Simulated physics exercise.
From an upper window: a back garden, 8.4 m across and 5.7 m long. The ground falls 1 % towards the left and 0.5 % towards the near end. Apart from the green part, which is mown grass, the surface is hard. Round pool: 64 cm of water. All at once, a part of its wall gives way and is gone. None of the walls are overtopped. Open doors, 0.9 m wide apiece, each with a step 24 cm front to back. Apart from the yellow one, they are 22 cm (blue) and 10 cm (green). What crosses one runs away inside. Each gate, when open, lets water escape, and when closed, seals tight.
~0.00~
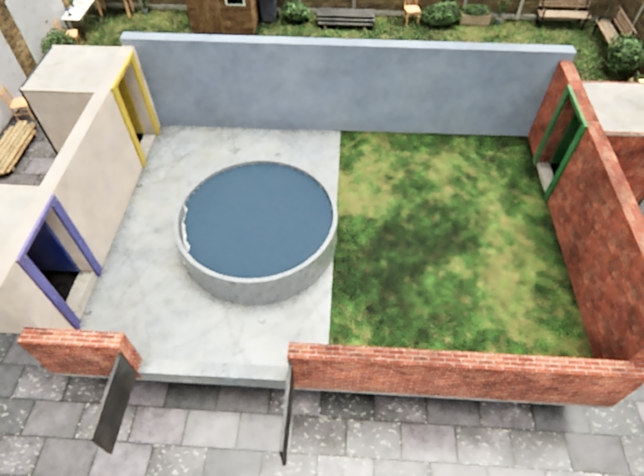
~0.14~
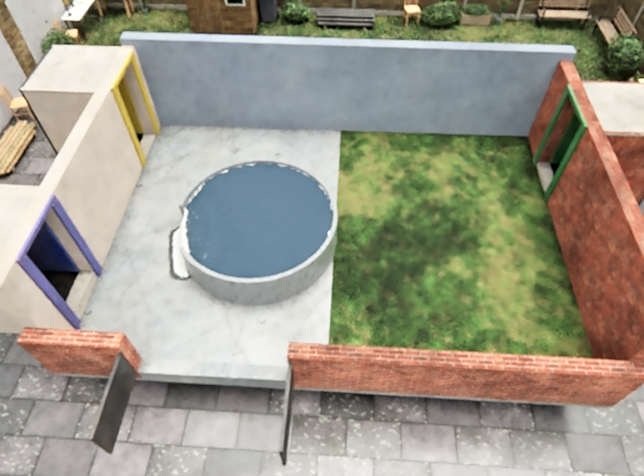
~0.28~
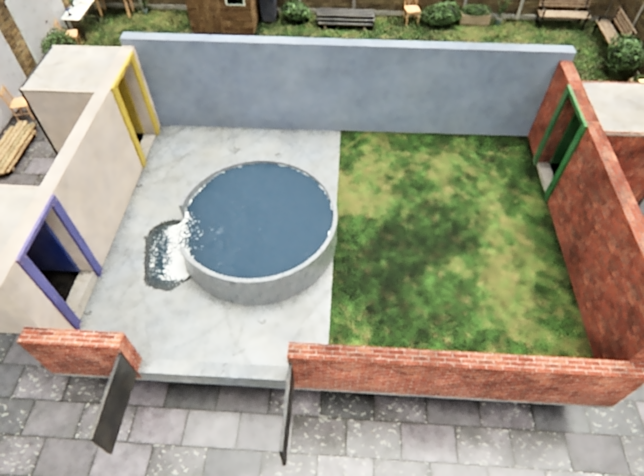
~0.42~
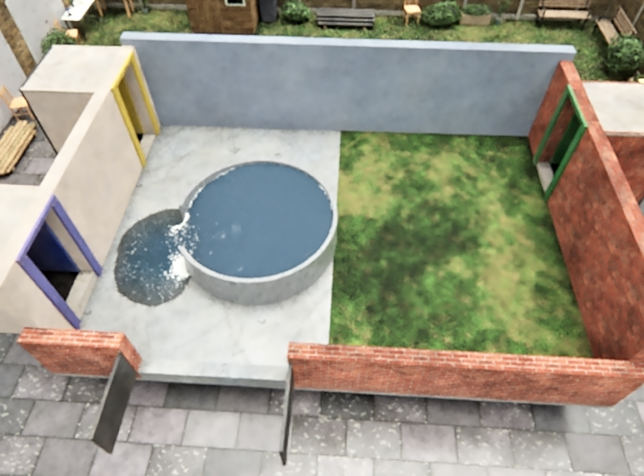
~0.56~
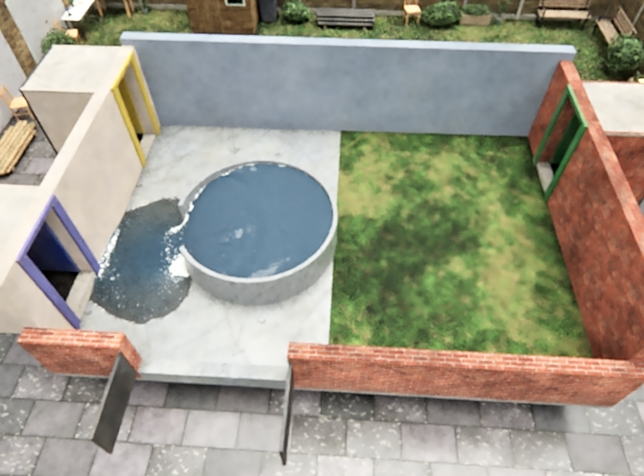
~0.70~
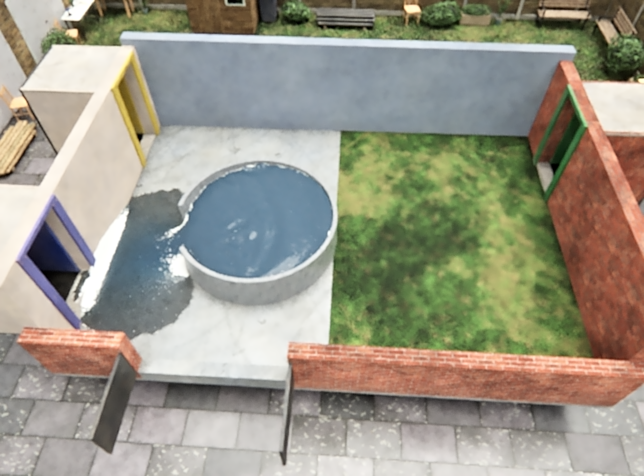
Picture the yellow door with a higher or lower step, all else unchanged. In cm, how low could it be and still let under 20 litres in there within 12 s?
I would say 11 cm.
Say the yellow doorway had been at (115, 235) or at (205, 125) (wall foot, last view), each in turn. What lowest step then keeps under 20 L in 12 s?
About 36 cm, then about 13.5 cm.
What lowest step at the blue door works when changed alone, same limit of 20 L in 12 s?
For the blue door, about 31 cm.
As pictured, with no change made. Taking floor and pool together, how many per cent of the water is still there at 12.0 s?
Remaining share: Around 80 %.
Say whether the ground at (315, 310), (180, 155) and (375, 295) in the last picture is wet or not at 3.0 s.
Point by point, the first is awash, the second awash and the third spared.
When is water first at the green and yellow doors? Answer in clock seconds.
Green not within the 12 s, yellow 1.5 s.
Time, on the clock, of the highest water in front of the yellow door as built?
It peaks around 10.5 s.
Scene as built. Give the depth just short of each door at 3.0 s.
Depth at blue 32 cm, at green 0 cm, at yellow 6 cm.
After 1.4 s water covers 10 % of the floor, deepest (50 cm) near (68, 353); it has not reached the yellow door.
After 3.0 s water covers 35 % of the floor, deepest (42 cm) near (72, 343); 6 cm at the yellow door, 0 litres in over its 8 cm step.
After 12.0 s water covers 95 % of the floor, deepest (14 cm) near (68, 353); 10 cm at the yellow door, 55 litres in over its 8 cm step.
At the yellow door as built, the water arrived by 1.5 s and peaked near 11 cm at 10.4 s.
Run again over the same 12 s with other heights there, 41 litres in over 9 cm, 10 litres over 12.5 cm. The limit of 20 litres is kept from about 11 cm up.
